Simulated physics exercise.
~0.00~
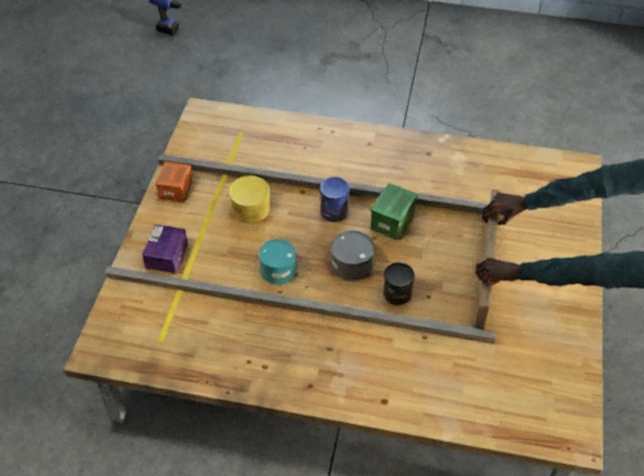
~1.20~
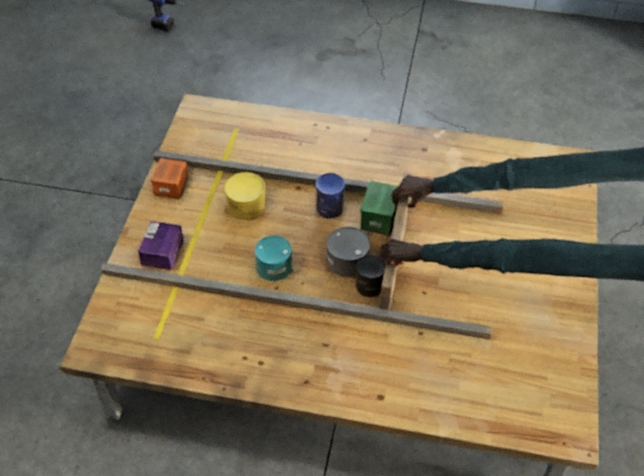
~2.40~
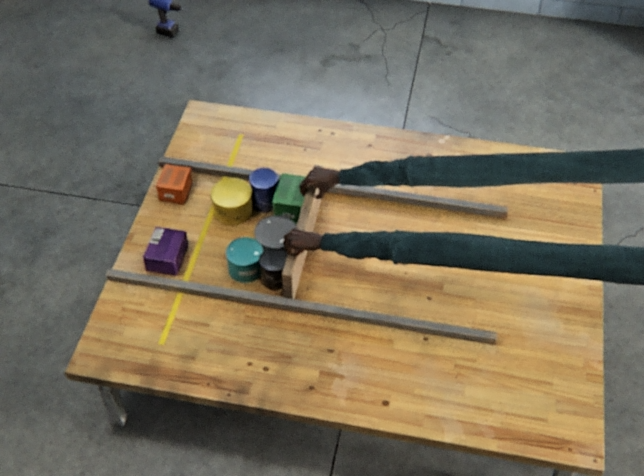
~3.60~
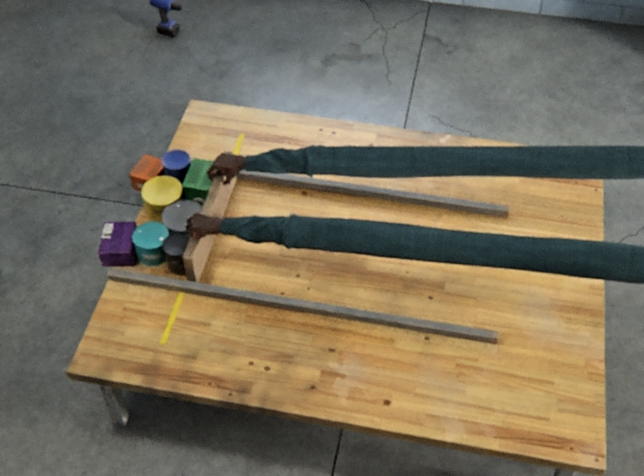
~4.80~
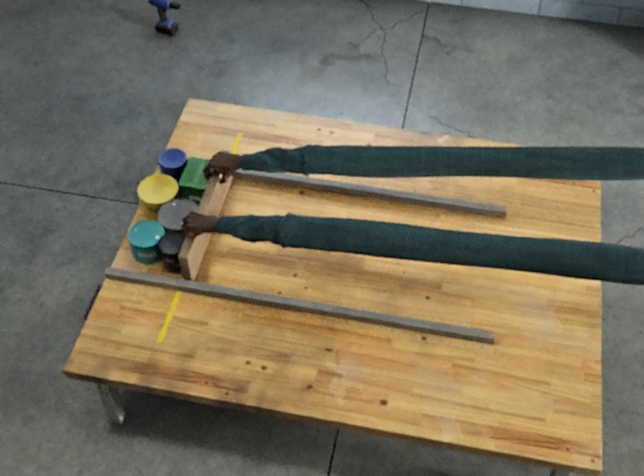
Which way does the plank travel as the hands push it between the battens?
The plank travels to the left, toward the yellow tape.
